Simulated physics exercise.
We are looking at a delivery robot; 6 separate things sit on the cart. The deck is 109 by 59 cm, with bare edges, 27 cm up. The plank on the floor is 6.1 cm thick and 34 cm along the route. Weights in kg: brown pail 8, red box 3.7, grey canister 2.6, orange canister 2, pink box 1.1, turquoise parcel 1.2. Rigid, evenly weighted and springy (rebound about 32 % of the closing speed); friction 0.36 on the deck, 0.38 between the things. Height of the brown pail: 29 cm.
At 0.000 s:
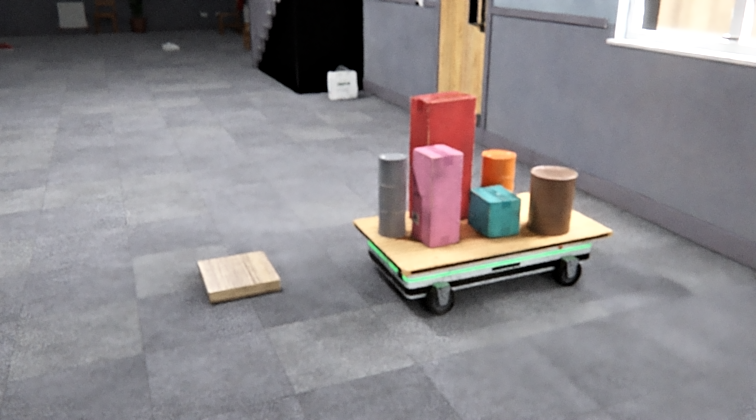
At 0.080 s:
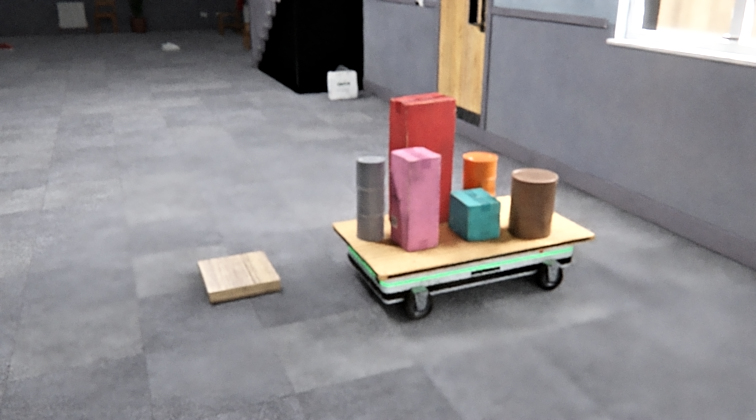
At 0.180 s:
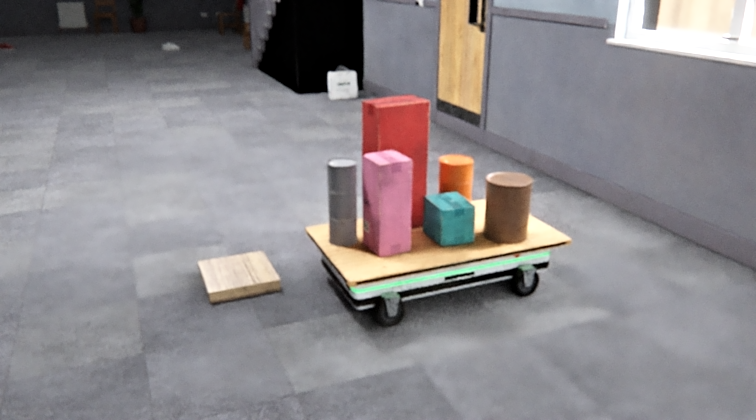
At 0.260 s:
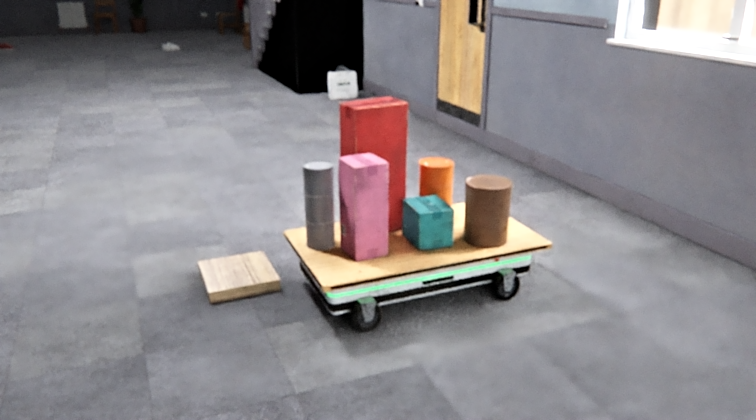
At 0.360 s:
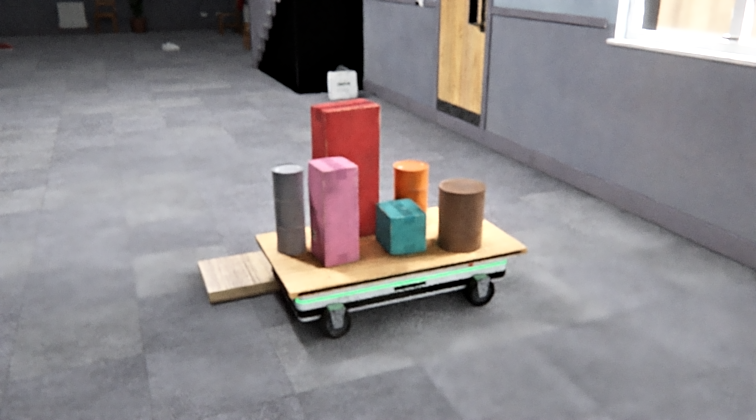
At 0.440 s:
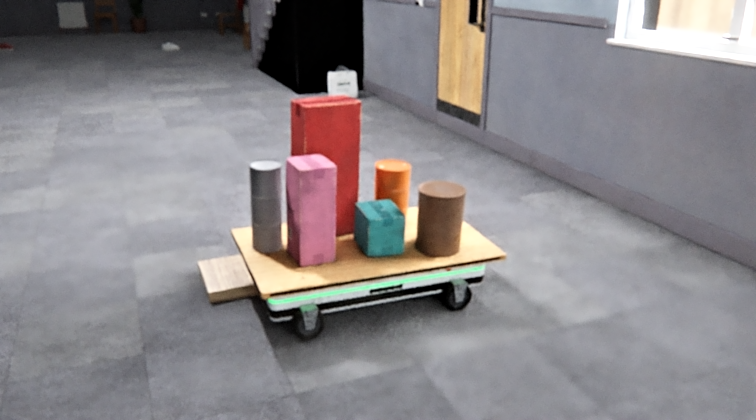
A flat cart carrying six colourful boxes and cylinders rolling left across a grey tiled floor, partly covering a wooden plank from view.
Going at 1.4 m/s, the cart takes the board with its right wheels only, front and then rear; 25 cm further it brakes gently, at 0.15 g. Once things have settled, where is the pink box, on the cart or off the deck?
The pink box gets thrown off.
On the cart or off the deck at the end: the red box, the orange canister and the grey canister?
The red box is still on the cart; the orange canister ends off the deck; the grey canister finishes off the deck.
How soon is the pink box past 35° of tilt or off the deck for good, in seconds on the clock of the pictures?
At about 1.0 s.
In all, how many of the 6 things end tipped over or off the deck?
That comes to 4.
Around 0.74 s, cart 104 cm along; pink box at 29° to upright near (236, 230); grey canister at 29° to upright; red box at 24° to upright.
Around 1.24 s, cart 174 cm along; pink box now off the deck; grey canister on its side; red box at 71° to upright.
Around 1.54 s, cart 214 cm along; orange canister now off the deck; red box on its side; grey canister on its side.
Around 2.04 s, cart 253 cm along; grey canister now off the deck; red box on its side; turquoise parcel shifted 7 cm.
Finally (2.8 s), off the deck, grey canister, orange canister and pink box; on their side or leaning hard on the cart, red box; the other 2 still in place (within 10 cm).
